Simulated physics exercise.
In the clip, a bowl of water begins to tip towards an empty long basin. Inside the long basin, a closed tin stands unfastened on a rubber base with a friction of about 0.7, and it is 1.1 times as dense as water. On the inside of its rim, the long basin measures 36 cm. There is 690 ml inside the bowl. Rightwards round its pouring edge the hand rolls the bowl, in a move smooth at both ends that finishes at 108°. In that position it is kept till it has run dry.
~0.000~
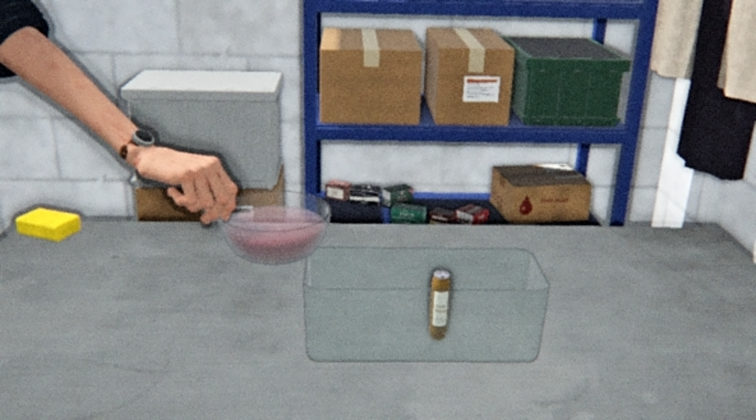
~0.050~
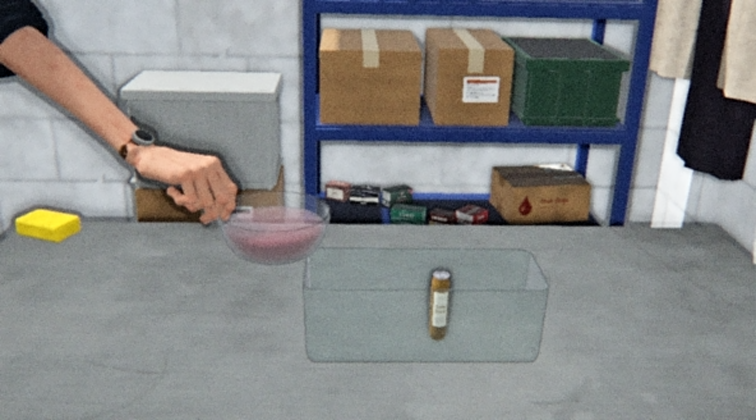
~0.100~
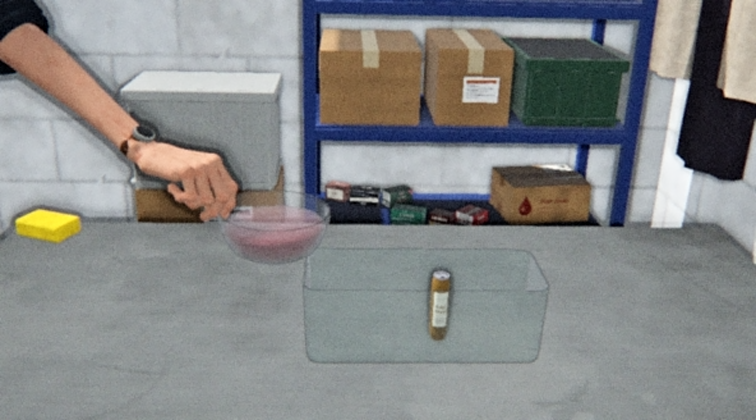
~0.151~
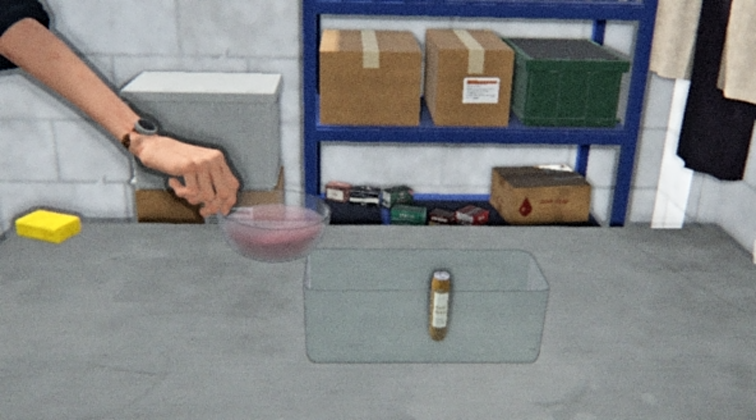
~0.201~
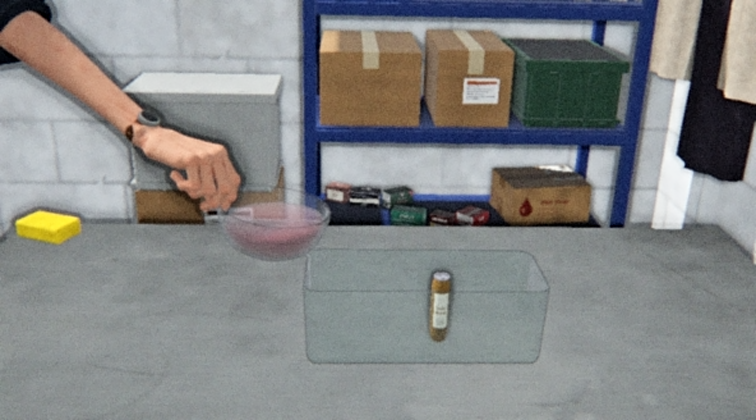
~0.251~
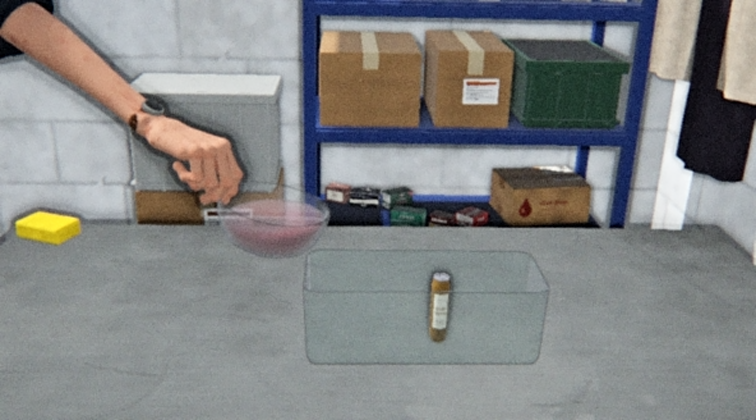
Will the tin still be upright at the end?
Yes.
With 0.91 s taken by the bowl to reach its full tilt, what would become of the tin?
In that case the tin stays vertical.
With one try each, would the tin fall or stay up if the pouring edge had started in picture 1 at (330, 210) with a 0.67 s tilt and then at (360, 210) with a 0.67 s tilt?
Try 1: Tipped over; try 2: Tipped over.
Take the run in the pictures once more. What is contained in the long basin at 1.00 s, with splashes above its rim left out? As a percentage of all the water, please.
Around 88 per cent of the whole.
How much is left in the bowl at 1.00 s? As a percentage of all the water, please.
Near 2 percent, more or less.
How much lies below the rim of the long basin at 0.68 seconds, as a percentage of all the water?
Fraction in basin: Approx. 10%.
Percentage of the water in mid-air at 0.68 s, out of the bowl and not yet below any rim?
Near 36 per cent of it all.
After 0.68 s the tilt is 66° and 53 per cent is still to pour; the tin stands where it began.
After 1.00 s the tilt is 101° and 2 per cent is still to pour; the tin stands where it began.
After 1.33 s the tilt is 108° and 0 per cent is still to pour; the tin stands where it began.
After 1.69 s the tilt is 108° and 0 per cent is still to pour; the tin stands where it began.
In the end the tin stands where it began.
